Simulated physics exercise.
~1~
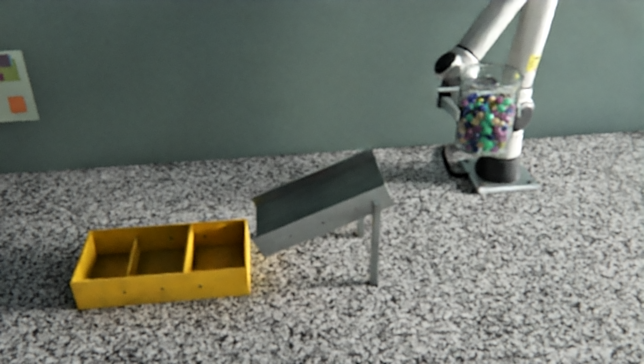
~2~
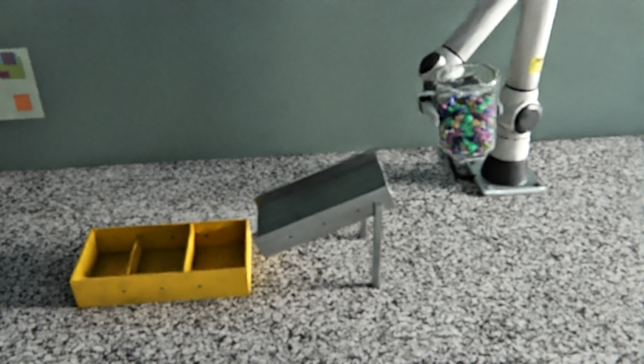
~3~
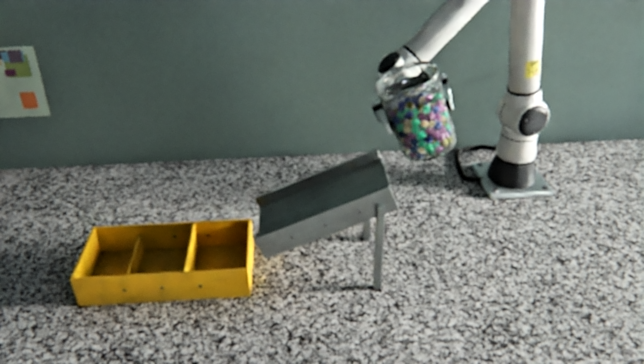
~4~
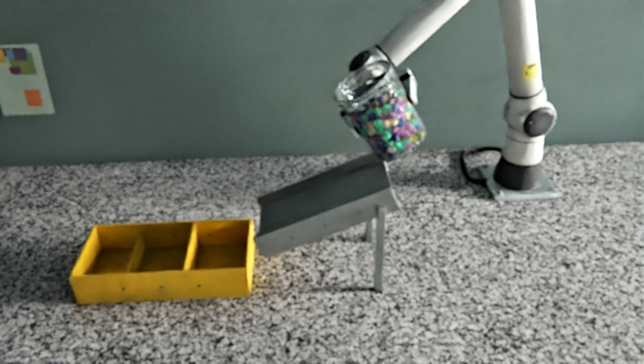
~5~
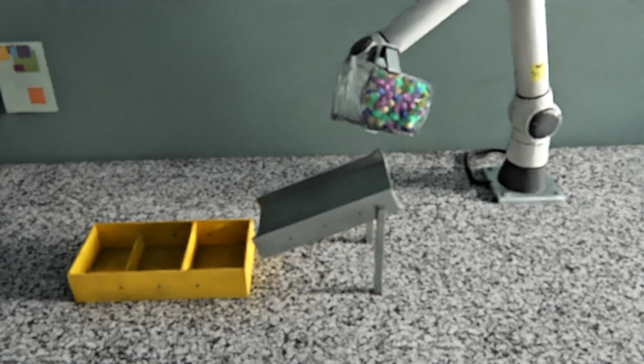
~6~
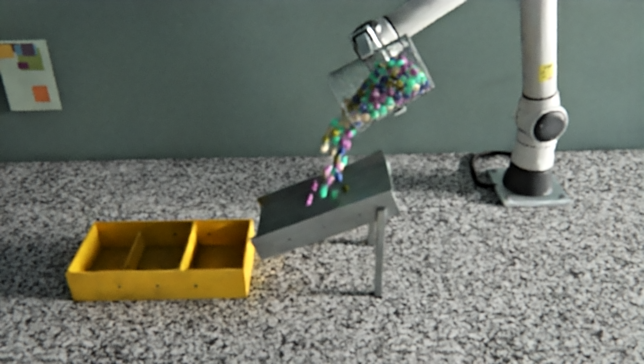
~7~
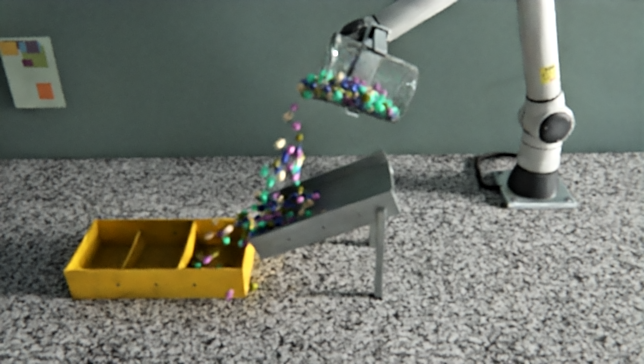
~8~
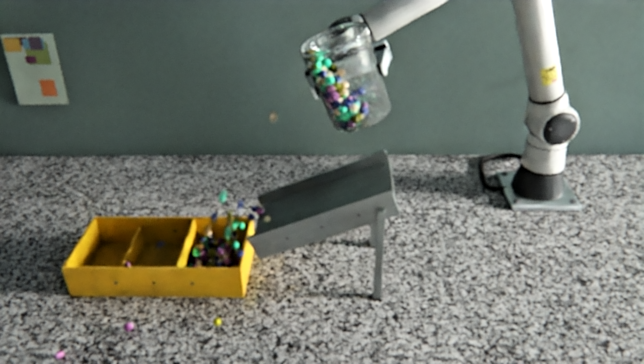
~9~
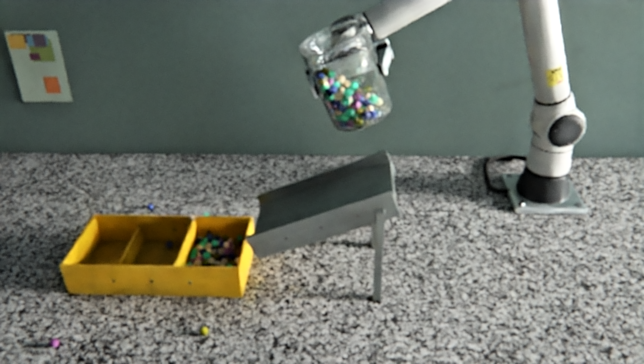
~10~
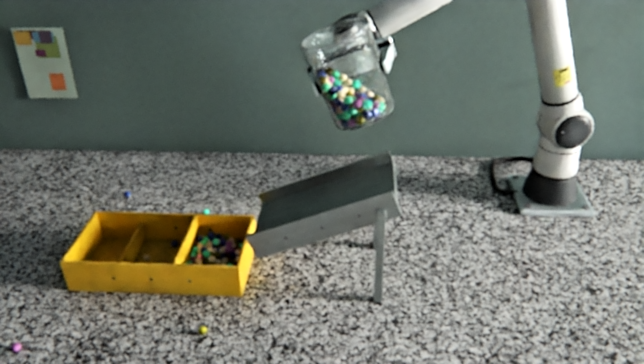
On a speckled grey surface, a robot arm carried a clear cup of colourful round sweets left and tipped some down a grey chute into the nearest section of a yellow tray, then tilted back, keeping the rest as a few lay scattered outside.
